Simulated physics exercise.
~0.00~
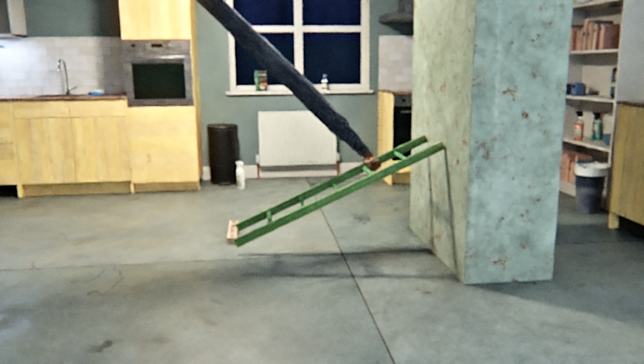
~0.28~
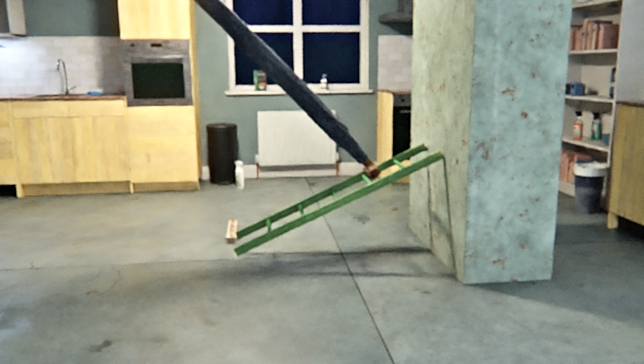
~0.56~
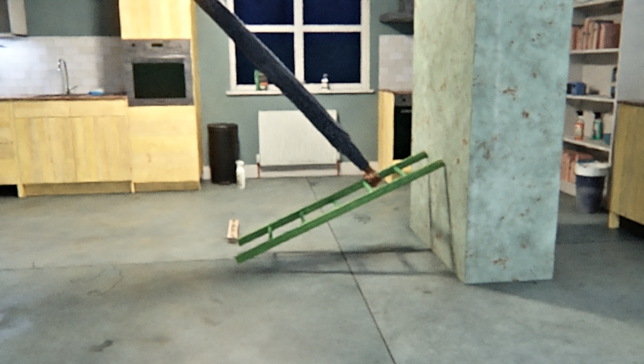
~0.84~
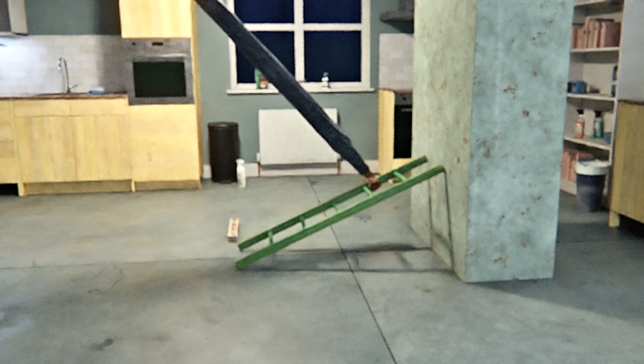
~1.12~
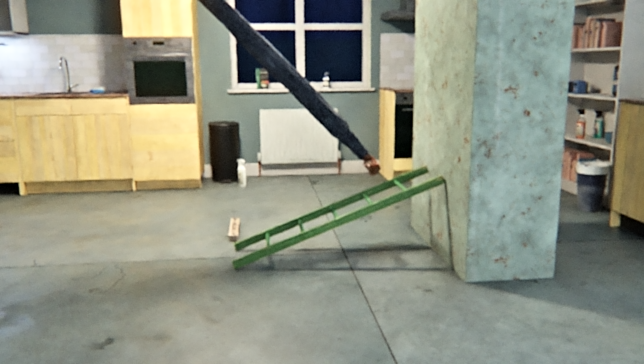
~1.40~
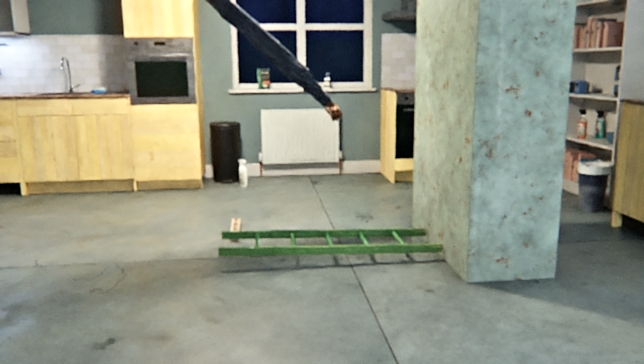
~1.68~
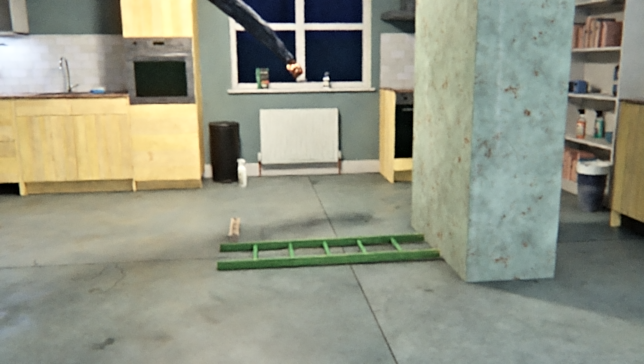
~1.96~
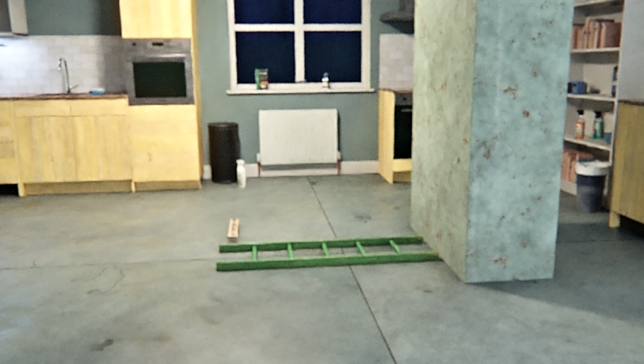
A green gate leaning on a pillar slides down and falls flat after an arm releases it.
